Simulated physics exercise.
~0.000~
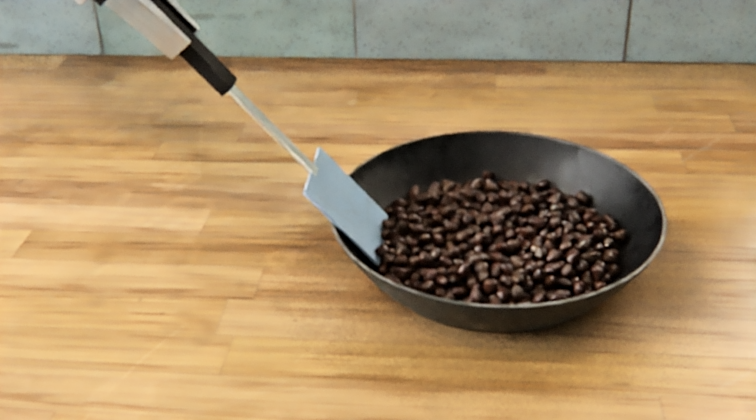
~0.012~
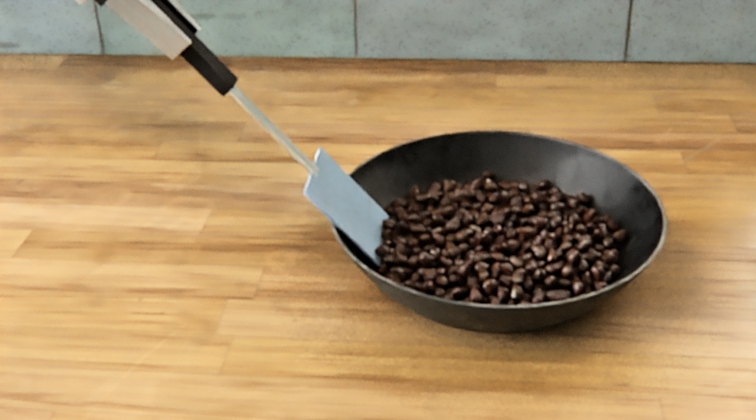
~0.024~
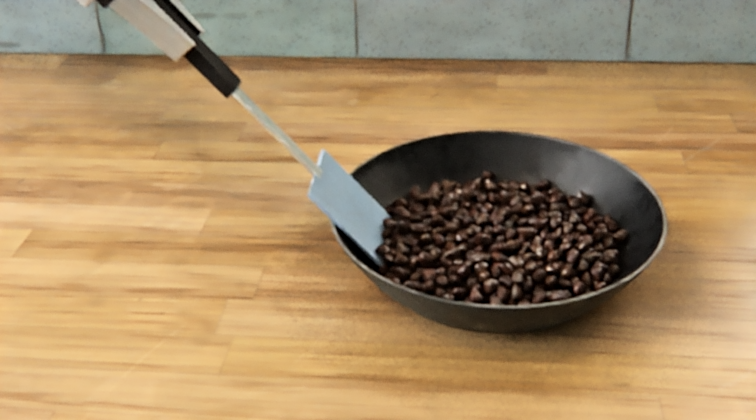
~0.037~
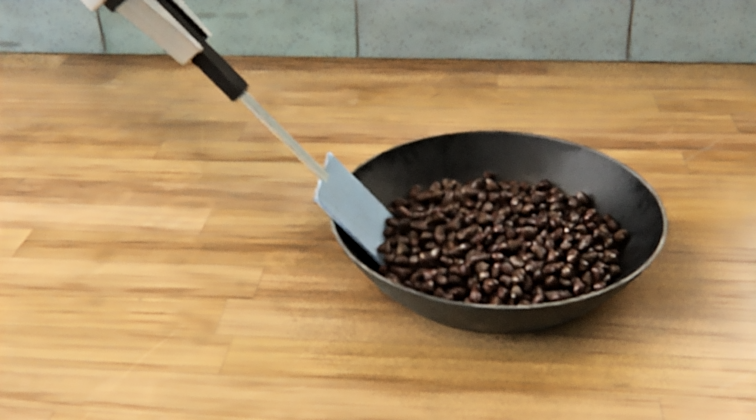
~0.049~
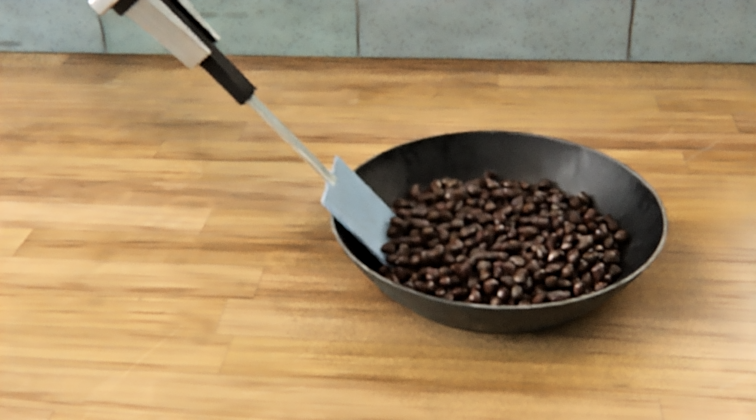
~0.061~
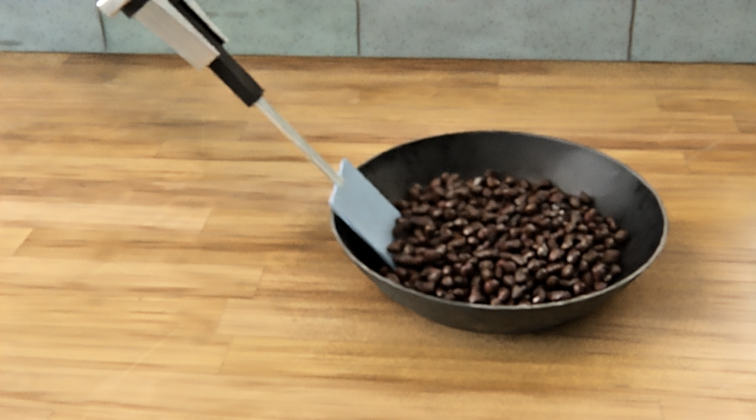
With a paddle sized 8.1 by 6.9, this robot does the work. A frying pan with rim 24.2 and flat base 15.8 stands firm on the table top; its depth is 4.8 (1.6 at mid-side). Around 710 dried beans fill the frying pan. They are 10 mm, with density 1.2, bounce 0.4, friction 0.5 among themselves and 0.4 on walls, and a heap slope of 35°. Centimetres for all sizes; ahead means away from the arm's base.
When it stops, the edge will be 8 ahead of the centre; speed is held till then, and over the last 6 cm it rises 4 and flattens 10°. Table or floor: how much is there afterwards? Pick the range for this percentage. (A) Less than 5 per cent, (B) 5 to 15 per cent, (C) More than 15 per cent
(B) 5 to 15 per cent.
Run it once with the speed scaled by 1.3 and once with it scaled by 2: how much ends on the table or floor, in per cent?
Some 15 per cent, then some 25 per cent, on the table or floor.
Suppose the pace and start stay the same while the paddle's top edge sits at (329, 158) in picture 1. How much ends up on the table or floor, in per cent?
Spill: Approx. 10 per cent.
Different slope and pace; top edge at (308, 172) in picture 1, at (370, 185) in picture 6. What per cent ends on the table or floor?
About 25 per cent.
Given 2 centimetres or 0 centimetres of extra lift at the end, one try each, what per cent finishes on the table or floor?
You'd get some 5 per cent with the first setting and some 10 per cent with the second.
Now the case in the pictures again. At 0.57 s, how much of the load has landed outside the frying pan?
8 %.
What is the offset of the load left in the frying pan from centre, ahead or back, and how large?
I'd say close to 4.0 cm toward the front.
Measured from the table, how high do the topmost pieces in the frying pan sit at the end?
Roughly 6.5 centimetres.
After 0.18 s, sloping 50°, highest piece 15 above the table; 710 in the frying pan, 2 on the blade or in flight.
After 0.31 s, sloping 46°, highest piece 14 above the table; 710 in the frying pan, 2 on the blade or in flight.
After 0.57 s, sloping 40°, highest piece 6 above the table; 656 in the frying pan, 52 on the table or floor, 4 on the blade or in flight.
After 1.62 s, sloping 40°, highest piece 6 above the table; 651 in the frying pan, 61 on the table or floor.
At rest, 651 in the frying pan, 61 on the table or floor. That is 9 % on the table or floor.
